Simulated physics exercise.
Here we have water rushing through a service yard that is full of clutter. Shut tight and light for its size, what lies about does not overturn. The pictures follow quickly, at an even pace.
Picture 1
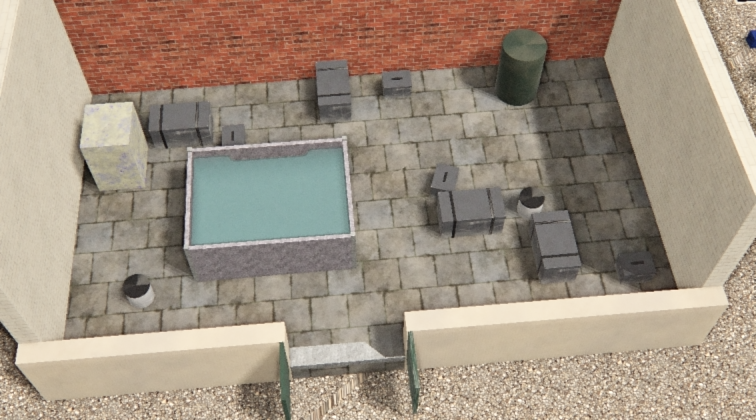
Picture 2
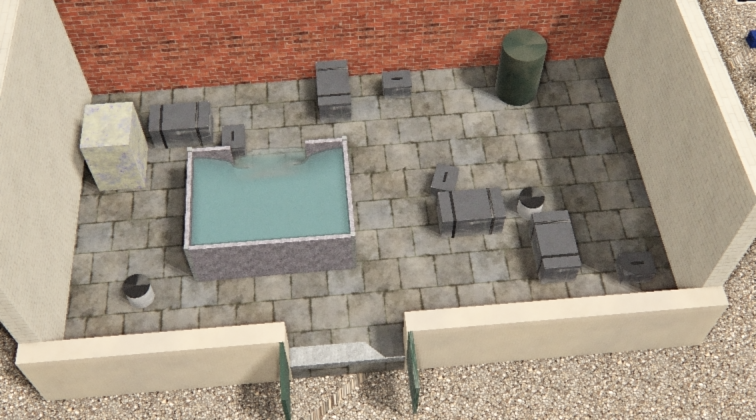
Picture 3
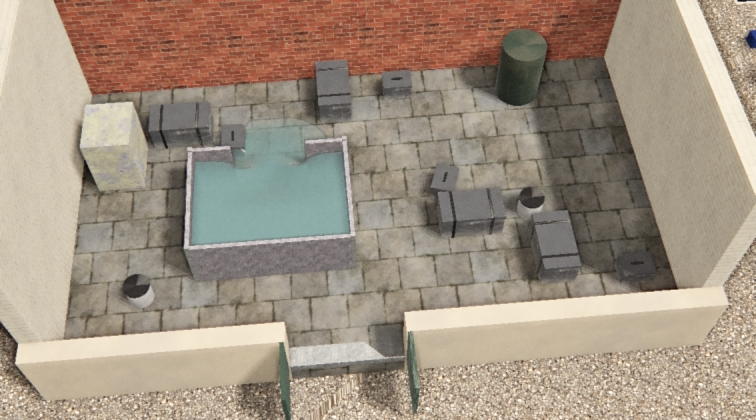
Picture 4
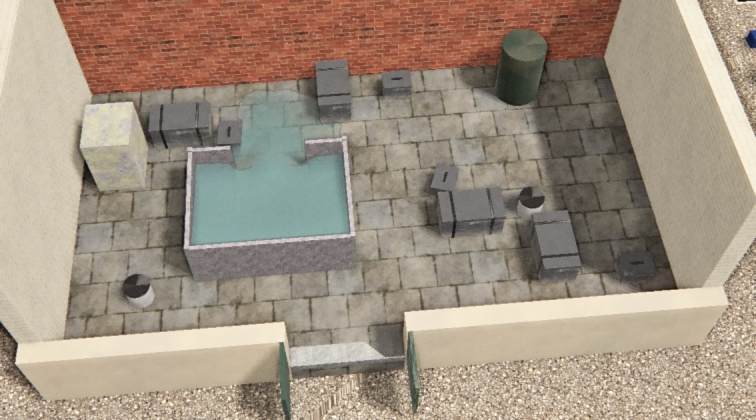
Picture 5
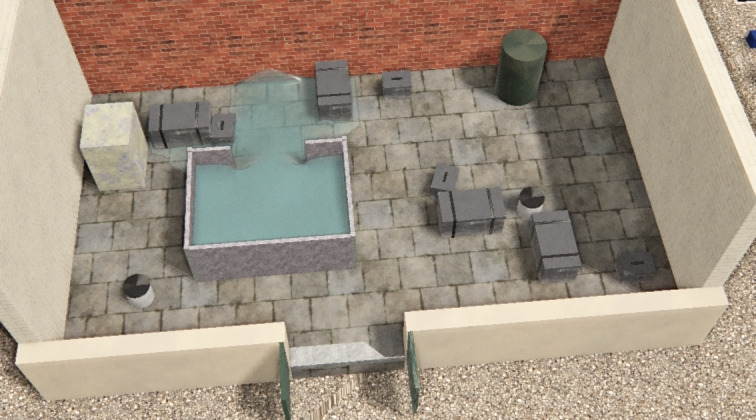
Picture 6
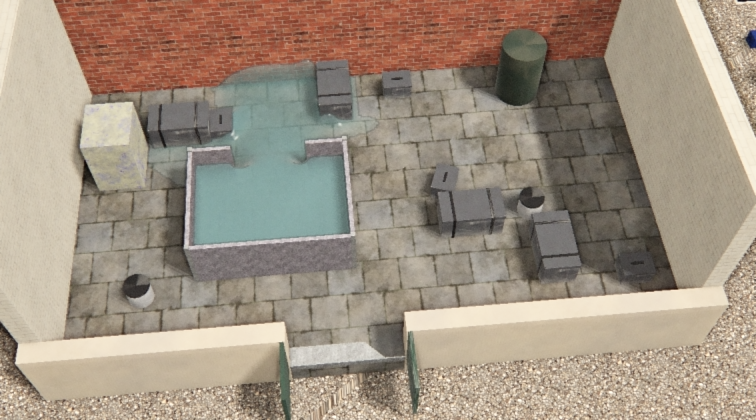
Water slips through a gap in the back rim of a raised stone pool and fans across the paving toward the brick wall, pushing a small dark box left against a larger one. Seen from a fixed high view, the paved yard has pale side walls and an open front gateway. Dark grey boxes lie scattered about, with a pale block left and a green barrel back right.
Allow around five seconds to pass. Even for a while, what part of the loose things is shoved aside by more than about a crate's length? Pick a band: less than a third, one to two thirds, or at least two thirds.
The fraction is one to two thirds of them.
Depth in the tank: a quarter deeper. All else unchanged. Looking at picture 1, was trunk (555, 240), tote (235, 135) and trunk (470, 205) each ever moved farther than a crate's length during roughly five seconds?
Taking each in turn, the answer is came up short, did it, came up short.
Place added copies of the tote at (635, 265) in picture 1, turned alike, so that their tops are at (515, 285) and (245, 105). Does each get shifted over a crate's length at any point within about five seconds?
Going one by one, I'd say not displaced that far for the first and gets shoved clear for the second.
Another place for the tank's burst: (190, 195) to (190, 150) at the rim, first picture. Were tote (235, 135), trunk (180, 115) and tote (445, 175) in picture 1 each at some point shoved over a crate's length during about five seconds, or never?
Object by object: Displaced that much, displaced that much, less than that.
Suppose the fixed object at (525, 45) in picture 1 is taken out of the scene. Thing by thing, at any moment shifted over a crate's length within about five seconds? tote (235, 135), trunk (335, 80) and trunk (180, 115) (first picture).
In that order: Shifted that much, that far or more, that far or more.
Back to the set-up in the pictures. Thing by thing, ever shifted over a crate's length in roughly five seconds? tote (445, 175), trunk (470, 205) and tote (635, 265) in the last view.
Well, in the order you gave them, the first stayed under the mark, the second stayed under the mark, and the third stayed under the mark.
A moment on, 1 of 10 are well off their spots; 0 afloat.
Next, 3 of 10 are well off their spots; 1 afloat.
Later, 4 of 10 are well off their spots; 2 afloat.
In the end, 5 of 10 are well off their spots, and 5 have been at some point; 3 afloat.
